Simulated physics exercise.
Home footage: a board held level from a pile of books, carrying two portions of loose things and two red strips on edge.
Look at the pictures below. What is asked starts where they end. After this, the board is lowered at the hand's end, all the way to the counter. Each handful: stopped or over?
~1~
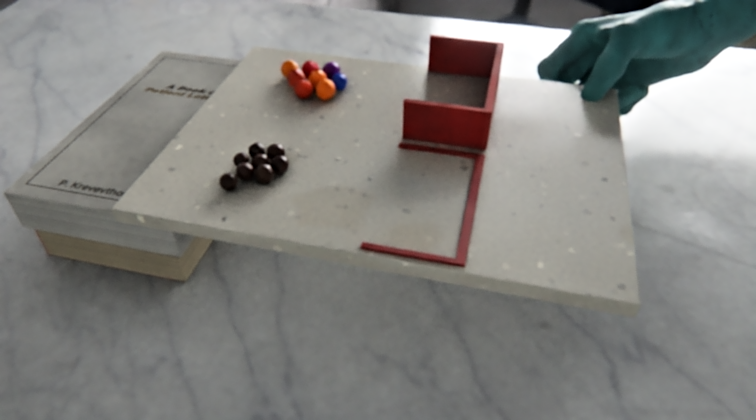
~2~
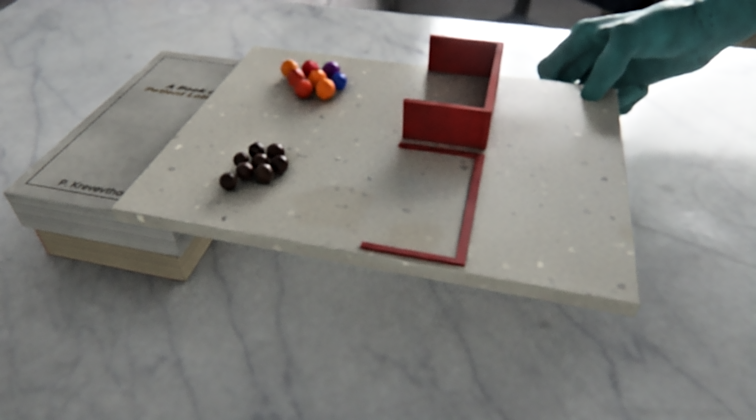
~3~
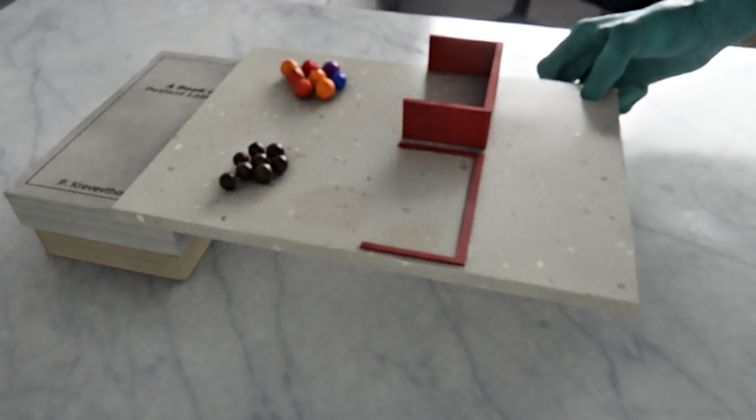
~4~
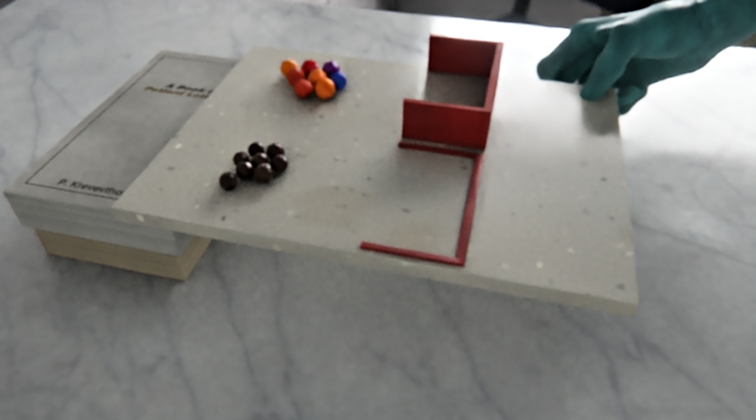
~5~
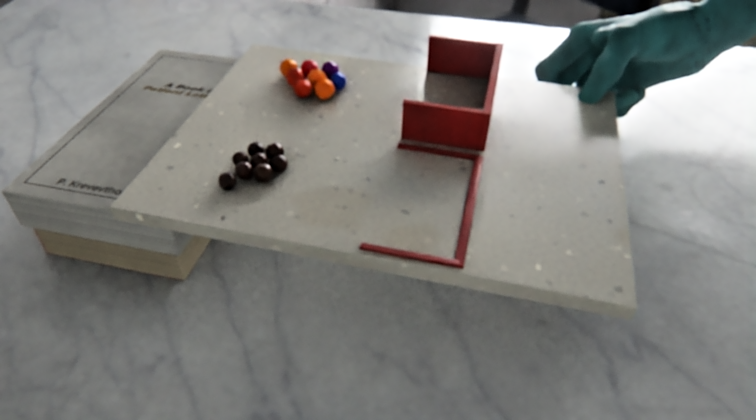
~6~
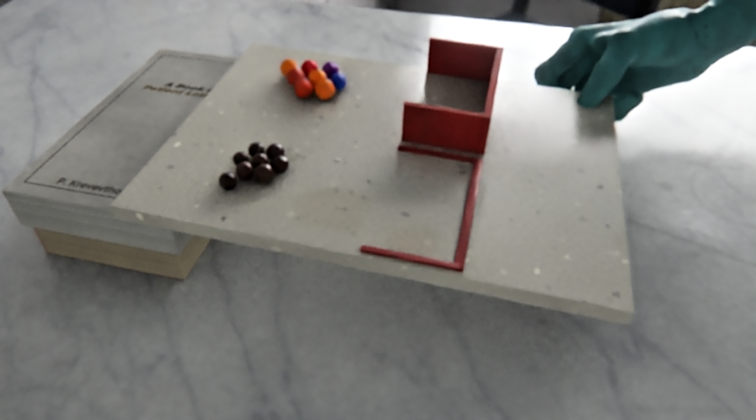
Most likely the nearer handful clears its barrier; most likely the farther handful gets caught at its barrier.
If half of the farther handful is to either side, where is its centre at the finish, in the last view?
Its middle ends up near (470, 141).
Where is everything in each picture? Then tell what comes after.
The first frame shows held end of the board at (619, 295), level; book pile at (170, 137), about a quarter as high as the board is long; nearer handful at (261, 162), a few chocolate balls; farther handful at (318, 80), a few glass marbles; nearer bar at (472, 205), much lower than a piece; farther bar at (493, 93), taller than the pieces.
The second frame shows held end of the board at (619, 295), level; farther handful at (318, 79).
The third frame shows held end of the board at (618, 294), level; nearer handful at (260, 162).
The fourth frame shows held end of the board at (618, 295), level; farther handful at (317, 79).
The fifth frame shows held end of the board at (615, 298), down by 1°; nearer handful at (260, 162).
The sixth frame shows held end of the board at (613, 303), down by 2°; book pile at (168, 135); nearer handful at (260, 162), not moving; farther handful at (317, 79), not moving; nearer bar at (470, 209); farther bar at (491, 97).
Then, 0.24 s past the last view, board sloping at 6°; nearer handful where it was; farther handful where it was.
Then, 0.54 s past the last view, board sloping at 11°; nearer handful on its way down; farther handful on its way down.
Then, 0.87 s past the last view, board resting at 13°; nearer handful most past its bar; farther handful has reached its bar.
Finally, board resting at 13°; nearer handful all past its bar; farther handful gathered behind its bar.
